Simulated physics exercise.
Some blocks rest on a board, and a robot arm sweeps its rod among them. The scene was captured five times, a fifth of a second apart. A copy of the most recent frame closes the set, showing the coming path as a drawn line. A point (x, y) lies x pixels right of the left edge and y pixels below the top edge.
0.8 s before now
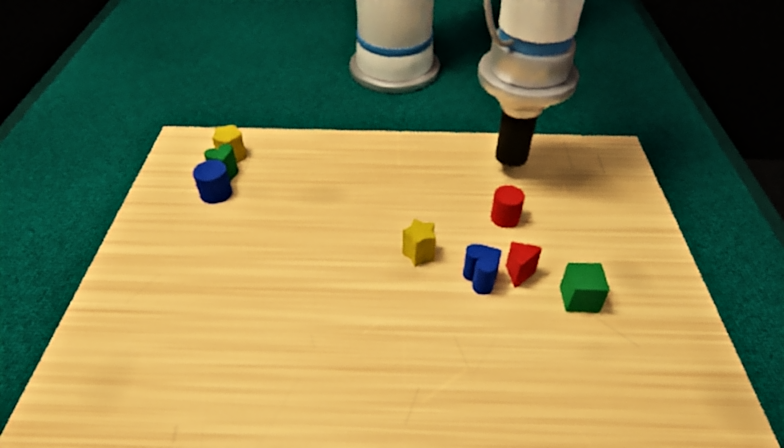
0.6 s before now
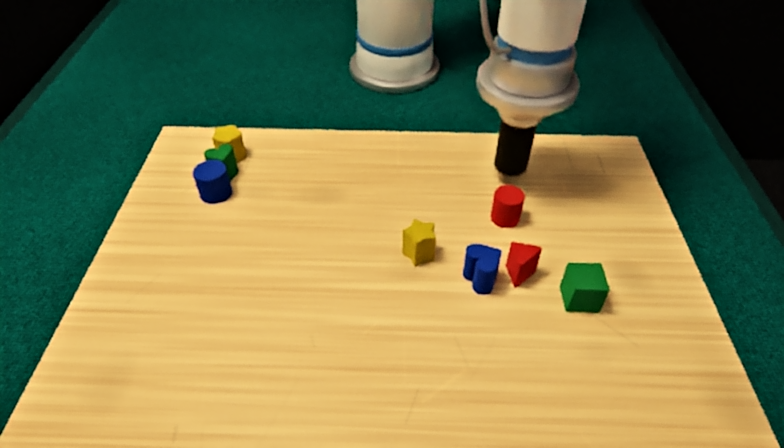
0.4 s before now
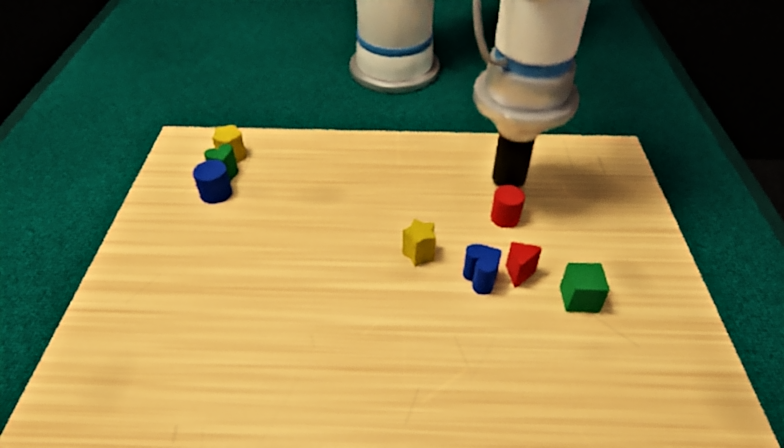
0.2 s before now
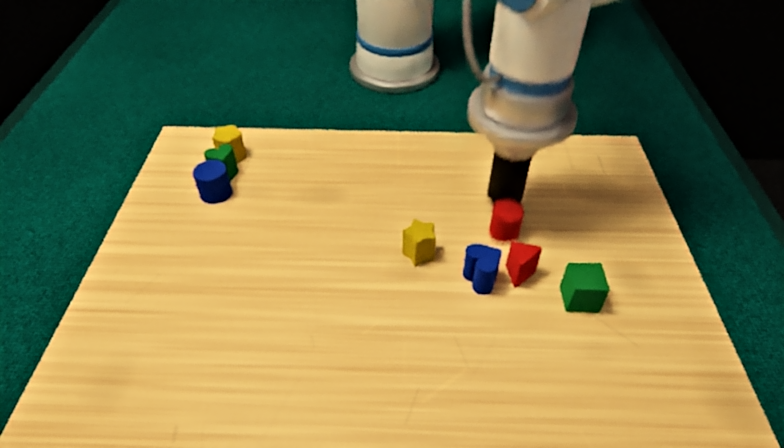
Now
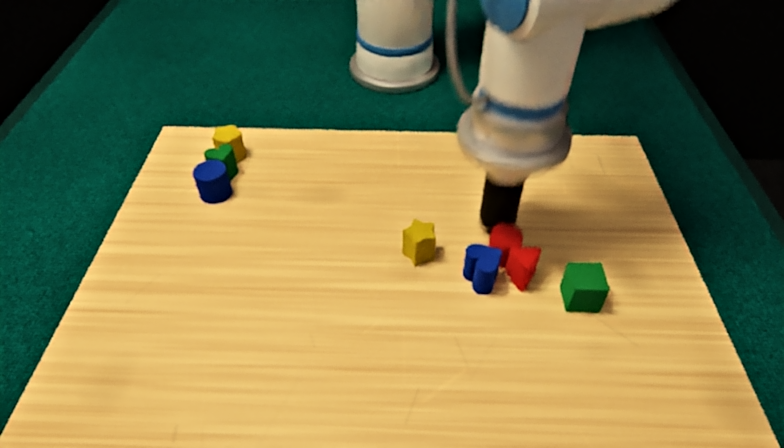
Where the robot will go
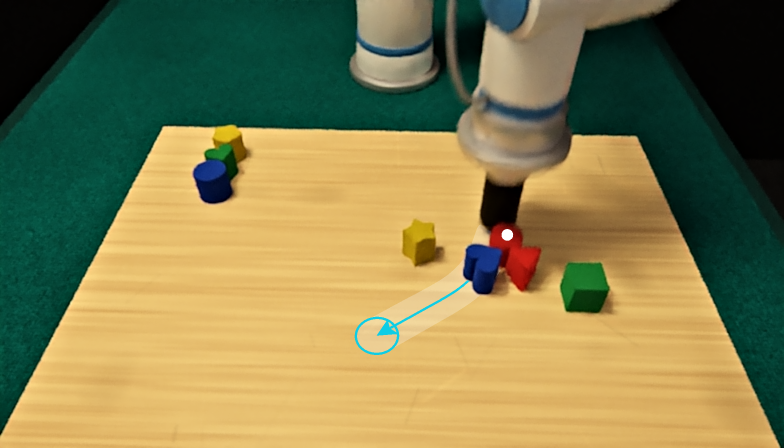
We see a robot arm lower its dark rod toward a wooden board of colored blocks, then push the red cylinder toward the viewer until it sits against the blue heart and red triangle, while the other blocks barely move.
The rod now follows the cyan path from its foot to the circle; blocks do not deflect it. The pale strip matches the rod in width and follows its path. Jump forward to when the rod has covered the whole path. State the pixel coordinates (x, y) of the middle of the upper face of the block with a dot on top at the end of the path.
The spot you're after is about (506, 273) in the image.
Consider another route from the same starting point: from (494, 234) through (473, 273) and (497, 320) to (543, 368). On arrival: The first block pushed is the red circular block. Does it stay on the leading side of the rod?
By then it is beside or behind the rod.
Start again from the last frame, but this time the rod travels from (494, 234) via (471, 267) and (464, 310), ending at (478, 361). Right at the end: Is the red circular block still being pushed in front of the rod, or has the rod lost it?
It is off to the side or behind.
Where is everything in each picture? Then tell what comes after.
The first picture shows tip of the rod at (511, 157), middles of tops, yellow star block at (421, 230), blue heart block at (485, 256), red circular block at (510, 194), red triangle at (525, 251).
The second picture shows rod at (510, 166), nothing pushed.
The third picture shows rod at (509, 179), nothing pushed.
The fourth picture shows rod at (504, 197), red circular block at (509, 209).
The fifth picture shows rod at (497, 220), yellow star block at (421, 230), blue heart block at (485, 256), red circular block at (507, 235), red triangle at (527, 255).
The line goes from (494, 234) over (475, 273) and (431, 305) to (377, 335); the dot is on the red circular block.
What follows on the original path. One third of the way, rod at (477, 260); blue heart block at (476, 282), turned 55° clockwise; red circular block at (508, 271); red triangle at (539, 269), turned 70° anticlockwise.
Two thirds of the way, rod at (432, 292); blue heart block at (460, 307), turned 35° anticlockwise; red circular block at (506, 273); red triangle at (538, 269), turned 70° anticlockwise.
At the end, rod at (377, 322); yellow star block unmoved; blue heart block at (459, 308), turned 40° anticlockwise; red circular block at (506, 273); red triangle at (538, 269), turned 70° anticlockwise.
